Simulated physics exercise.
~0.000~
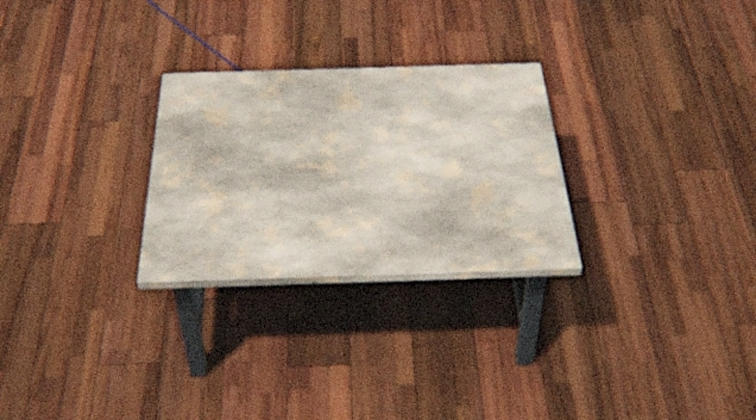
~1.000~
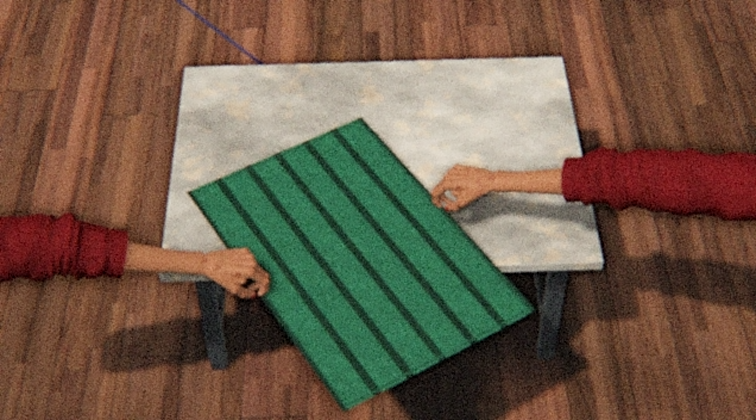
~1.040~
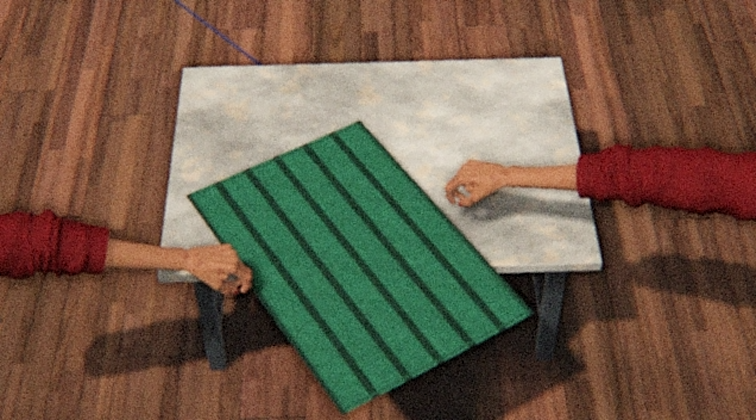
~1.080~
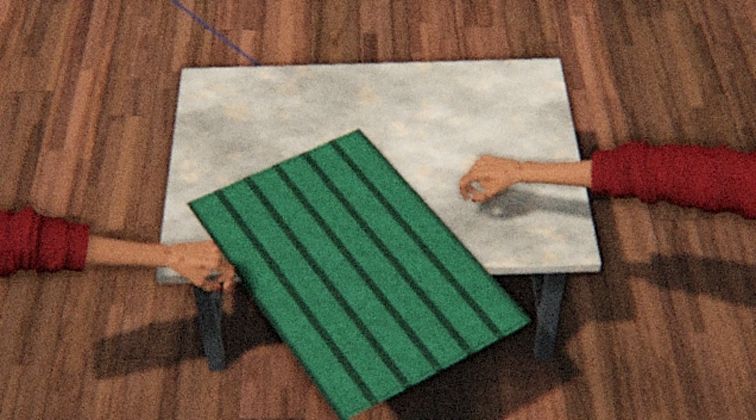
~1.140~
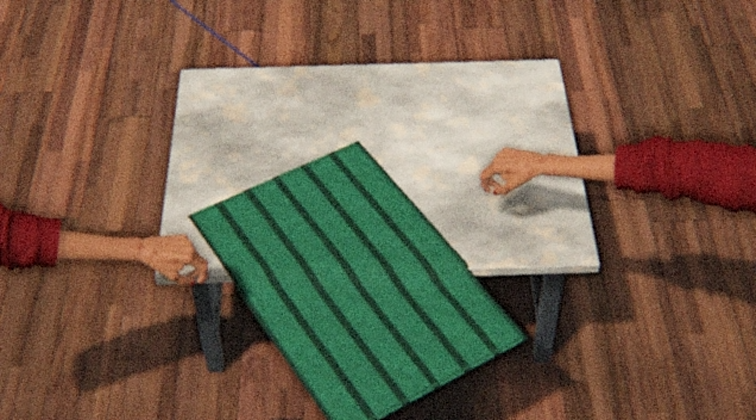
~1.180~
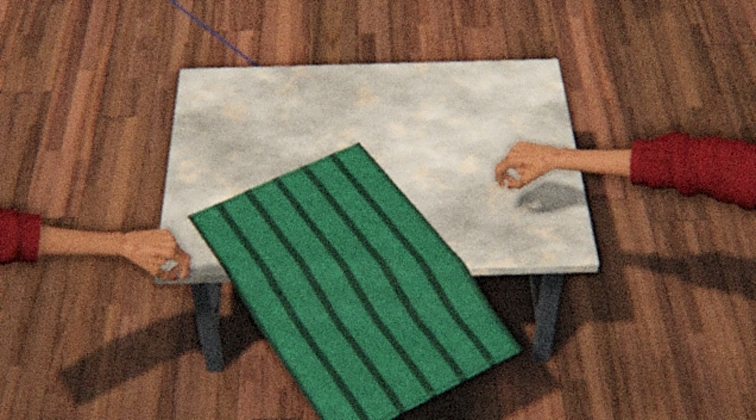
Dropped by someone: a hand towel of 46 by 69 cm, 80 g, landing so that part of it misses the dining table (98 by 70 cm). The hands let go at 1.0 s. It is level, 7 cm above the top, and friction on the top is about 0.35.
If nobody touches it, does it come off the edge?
Yes.
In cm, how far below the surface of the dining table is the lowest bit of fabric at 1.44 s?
Roughly 44 centimetres below the top.
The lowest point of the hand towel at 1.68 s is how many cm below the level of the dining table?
At that moment it reaches about 44 cm below the top.
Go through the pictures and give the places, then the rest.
The first picture shows the bare dining table.
The second picture shows hand towel corners (344, 412) (187, 193) (361, 118) (536, 310).
The third picture shows hand towel corners (342, 415) (186, 196).
The fourth picture shows hand towel corners (186, 204) (359, 129).
The fifth picture shows hand towel corners (187, 216) (358, 141).
The sixth picture shows hand towel corners (187, 217) (359, 142).
By 1.4 s, 35 % of the hand towel is still over the top.
By 1.7 s, 10 % of the hand towel is still over the top.
By 1.9 s, 0 % of the hand towel is still over the top.
By 2.2 s, 0 % of the hand towel is still over the top.
By 4.4 s, 0 % of the hand towel is still over the top.
